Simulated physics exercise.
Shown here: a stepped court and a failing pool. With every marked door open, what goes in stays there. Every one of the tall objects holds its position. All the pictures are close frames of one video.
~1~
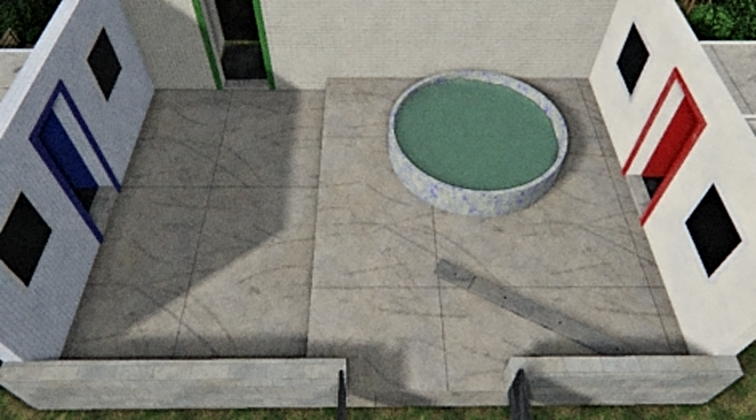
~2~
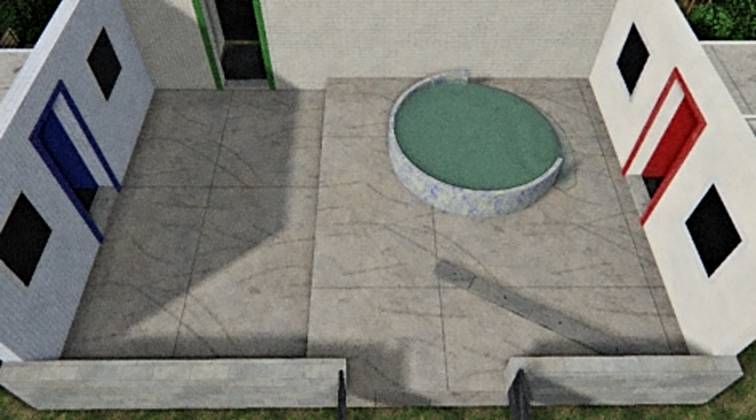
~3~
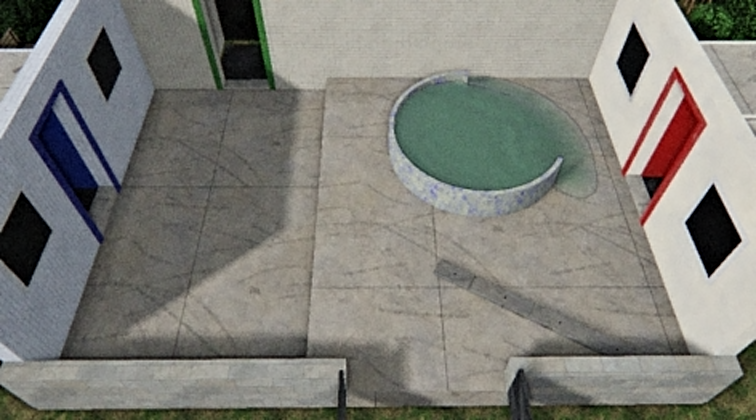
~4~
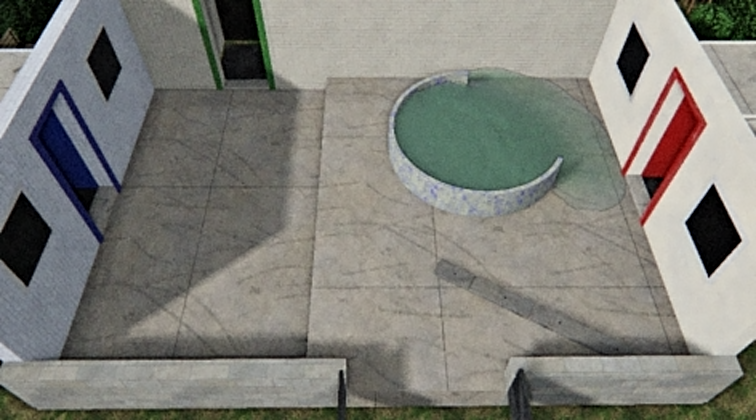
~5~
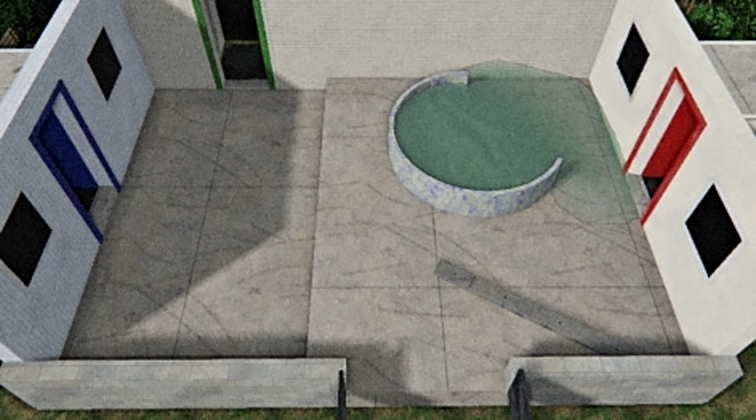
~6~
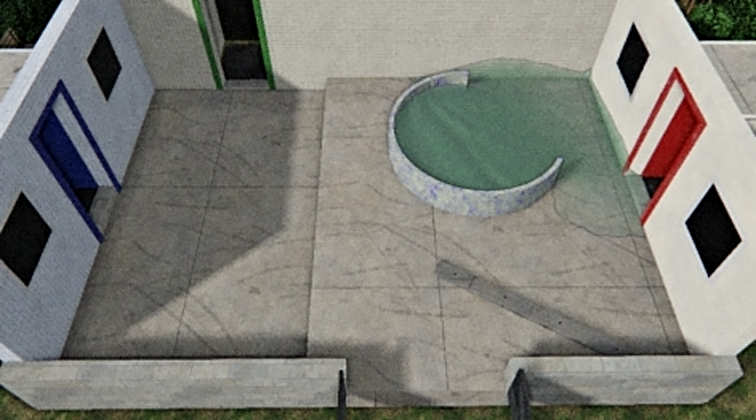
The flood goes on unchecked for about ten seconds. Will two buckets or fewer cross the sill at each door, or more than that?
The green door never exceeds two buckets; the blue door never exceeds two buckets; the red door exceeds two buckets.
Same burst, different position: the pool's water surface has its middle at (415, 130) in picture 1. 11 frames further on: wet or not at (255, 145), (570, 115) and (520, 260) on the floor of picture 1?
Bone-dry, soaked, bone-dry.
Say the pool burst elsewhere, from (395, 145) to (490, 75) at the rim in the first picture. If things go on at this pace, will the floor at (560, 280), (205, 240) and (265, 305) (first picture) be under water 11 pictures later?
So that's left bare for the first, waterlogged for the second and left bare for the third.
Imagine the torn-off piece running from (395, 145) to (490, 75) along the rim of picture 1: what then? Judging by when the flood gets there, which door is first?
That's the green door.
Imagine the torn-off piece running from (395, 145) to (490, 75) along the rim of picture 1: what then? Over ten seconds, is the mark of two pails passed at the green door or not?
Well, I'd say the green door gets more.
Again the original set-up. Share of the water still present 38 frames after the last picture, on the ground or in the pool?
92 % or so.
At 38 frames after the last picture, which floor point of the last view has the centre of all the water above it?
(489, 179).
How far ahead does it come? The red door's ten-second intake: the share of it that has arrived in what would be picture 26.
About 50 %.
A moment on, water covers 15 % of the floor; the green door not reached, the blue door not reached, the red door over two buckets in.
Next, water covers 20 % of the floor; the green door not reached, the blue door not reached, the red door over two buckets in.
Then, water covers 30 % of the floor; the green door not reached, the blue door not reached, the red door far over two buckets in.
Later, water covers 60 % of the floor; the green door wet at the sill, nothing in, the blue door not reached, the red door far over two buckets in.
In the end, water covers 95 % of the floor; the green door wet at the sill, nothing in, the blue door wet at the sill, nothing in, the red door far over two buckets in.
